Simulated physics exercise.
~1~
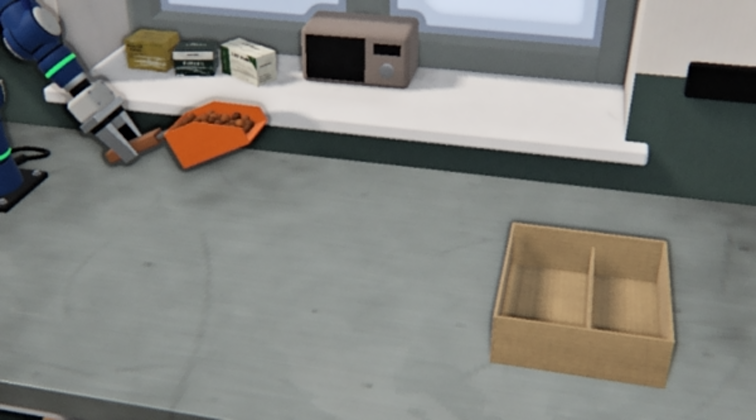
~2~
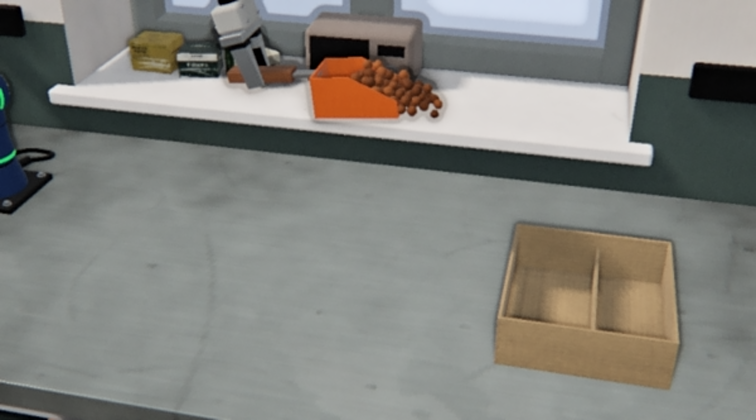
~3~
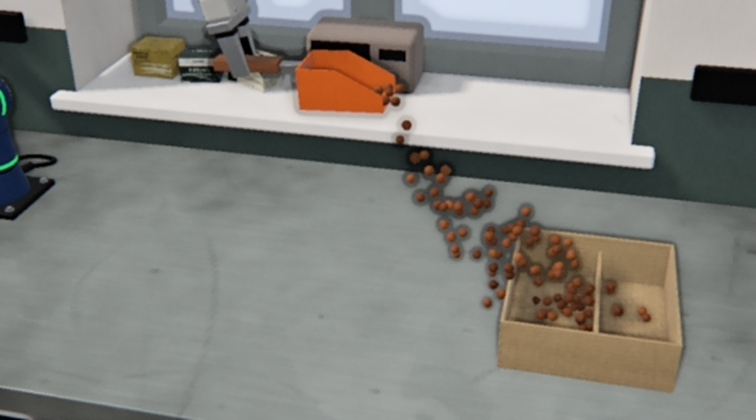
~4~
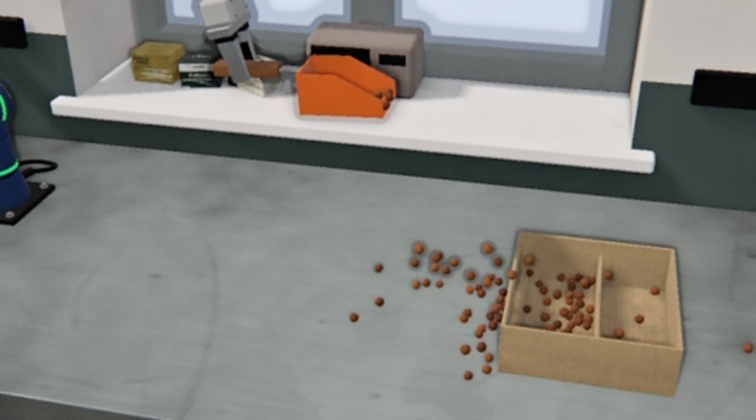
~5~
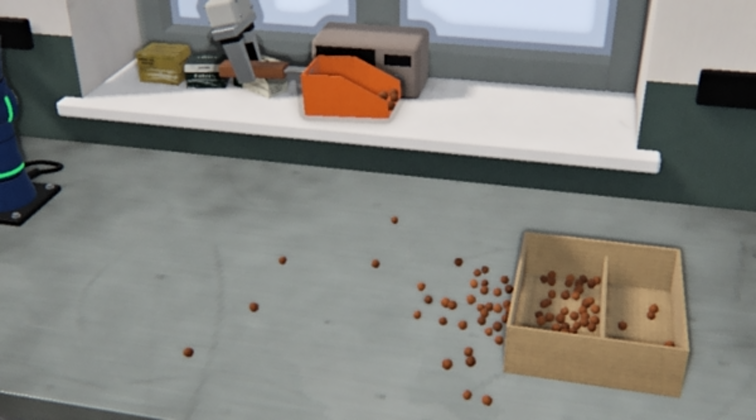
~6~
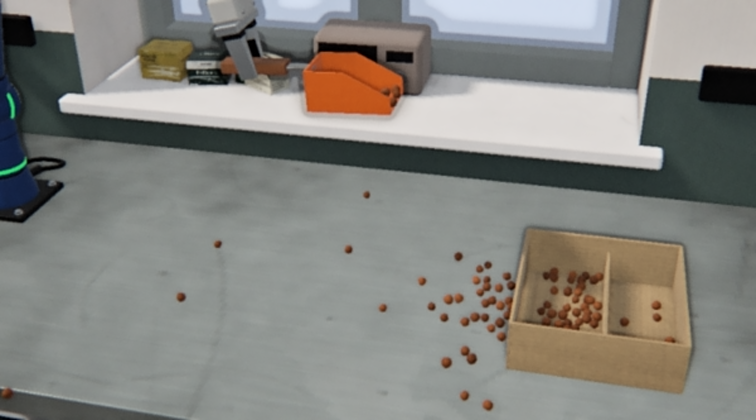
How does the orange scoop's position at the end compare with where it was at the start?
At the start the scoop is farther left, below the small boxes on the windowsill. At the end it is farther right and a little higher in view, in front of the radio-like device.
